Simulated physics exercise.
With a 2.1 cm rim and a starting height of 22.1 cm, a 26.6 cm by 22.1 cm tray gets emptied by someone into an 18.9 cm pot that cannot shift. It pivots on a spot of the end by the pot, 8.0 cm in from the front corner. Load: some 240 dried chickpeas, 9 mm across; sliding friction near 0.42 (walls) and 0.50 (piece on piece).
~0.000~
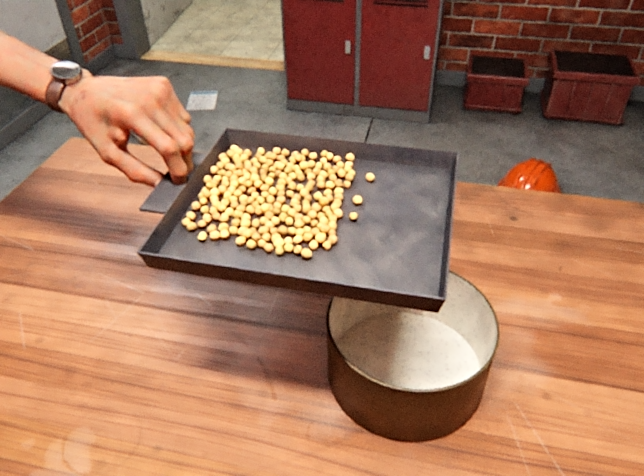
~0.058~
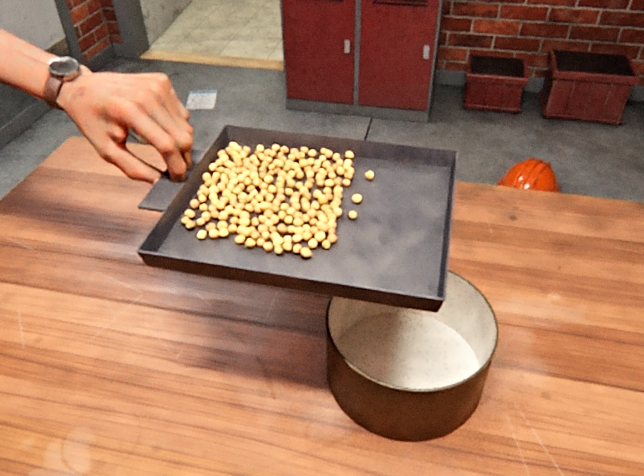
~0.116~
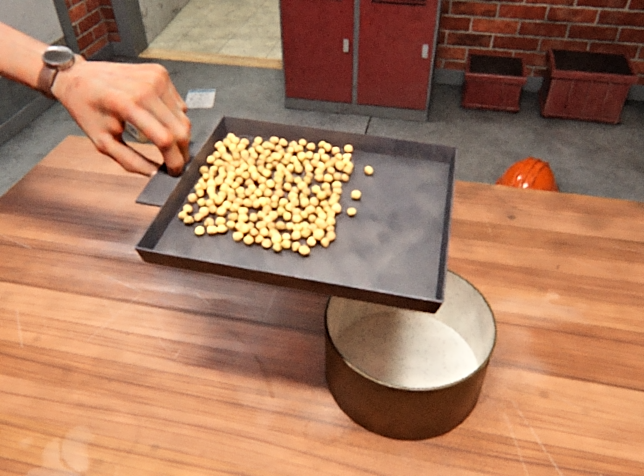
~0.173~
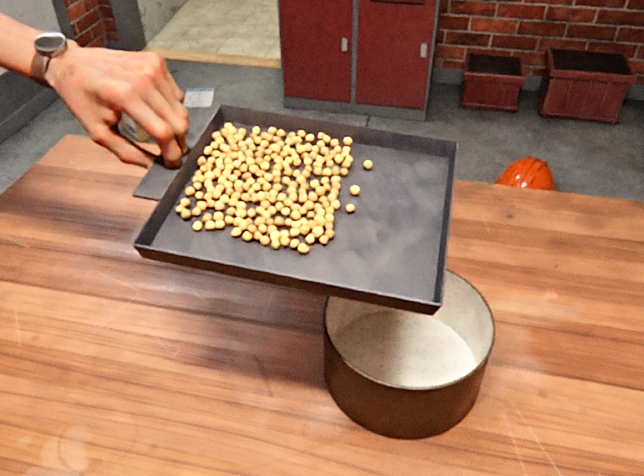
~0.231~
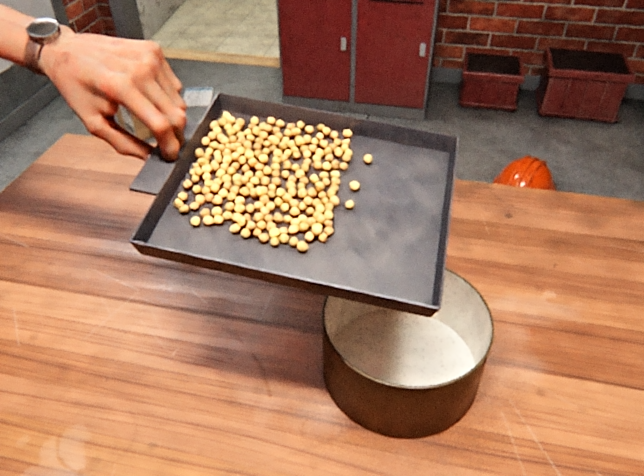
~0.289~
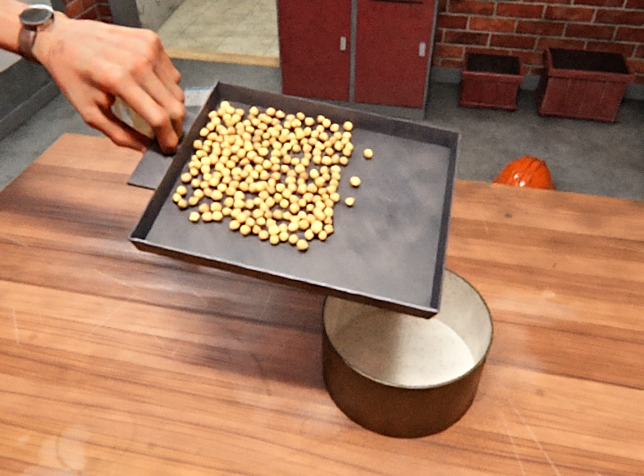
On a wooden table in a brick-walled room, a hand gradually raising the left side of a dark tray of chickpeas beside a round pot.
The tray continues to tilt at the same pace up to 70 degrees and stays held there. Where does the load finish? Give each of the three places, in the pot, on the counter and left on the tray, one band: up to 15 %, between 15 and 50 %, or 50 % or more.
Pot: Up to 15 %; counter: Up to 15 %; tray: 50 % or more.
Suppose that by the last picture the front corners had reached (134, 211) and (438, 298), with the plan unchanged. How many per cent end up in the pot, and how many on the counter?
Pot 5 % / counter 5 %.
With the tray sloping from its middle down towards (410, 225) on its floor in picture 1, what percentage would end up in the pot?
Estimate: Some 5 per cent.
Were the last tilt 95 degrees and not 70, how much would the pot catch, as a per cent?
Around 45 per cent, then.
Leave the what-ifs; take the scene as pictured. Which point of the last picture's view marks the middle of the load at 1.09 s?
Roughly pixel (345, 256).
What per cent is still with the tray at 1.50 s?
Of the load, some 95 percent.
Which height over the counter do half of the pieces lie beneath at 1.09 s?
Some 24 cm above the counter.
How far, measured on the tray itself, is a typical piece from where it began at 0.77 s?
By then it sits near 10 cm from where it began.
After 0.77 s, tilt 40 degrees; the tray holds 100 %, the pot 0 %.
Then, at 1.09 s, tilt 58 degrees; the tray holds 100 %, the pot 0 %.
After 1.50 s, tilt 70 degrees; the tray holds 95 %, the pot 0 %.
At rest (1.9 s), pot 0 %, counter 5 %, tray 95 %.
